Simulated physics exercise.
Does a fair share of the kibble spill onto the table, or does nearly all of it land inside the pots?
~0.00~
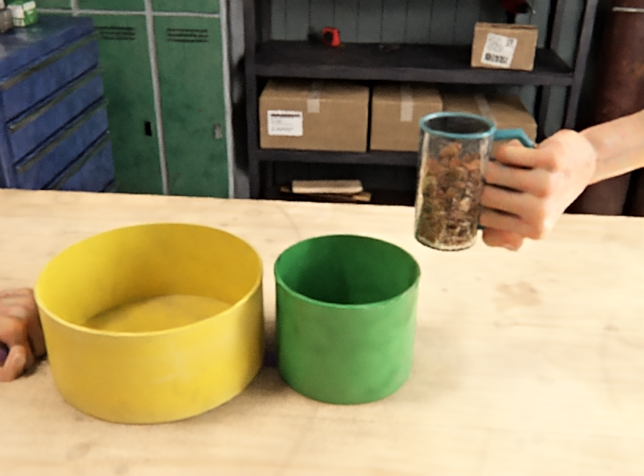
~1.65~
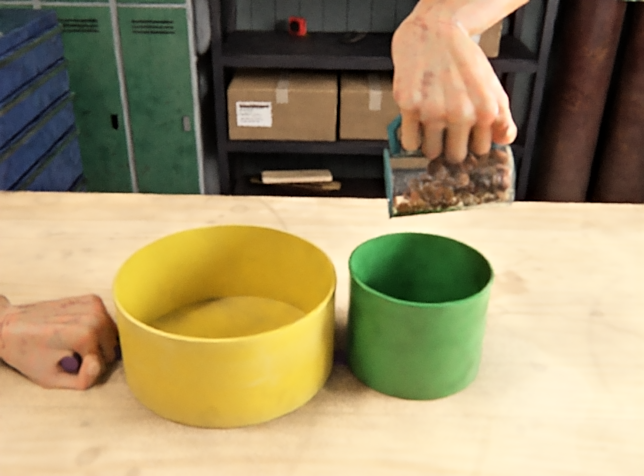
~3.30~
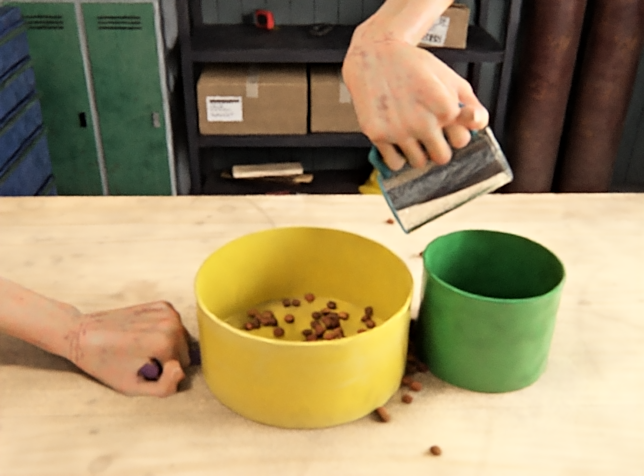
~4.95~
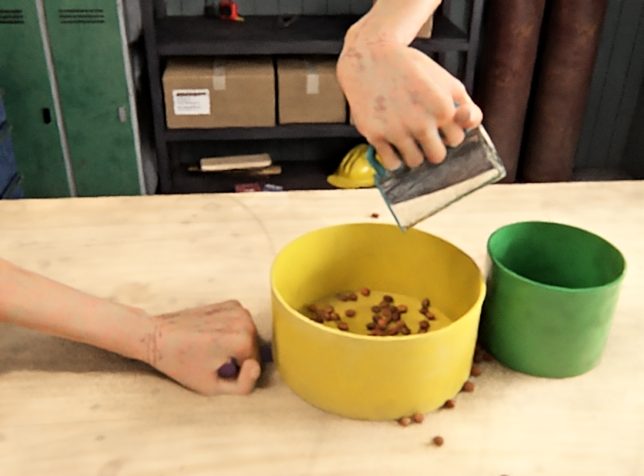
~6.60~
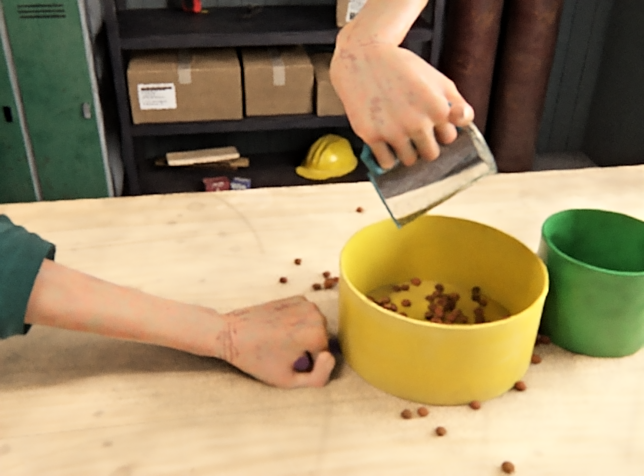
A fair share of it spills, with pieces scattered on the table around the pots, though a pile also lands in the yellow pot.
A hand slid a yellow pot and a green pot rightward along a table while another hand tipped out a clear cup of dog kibble above them, leaving a pile in the yellow pot and stray pieces scattered across the tabletop.
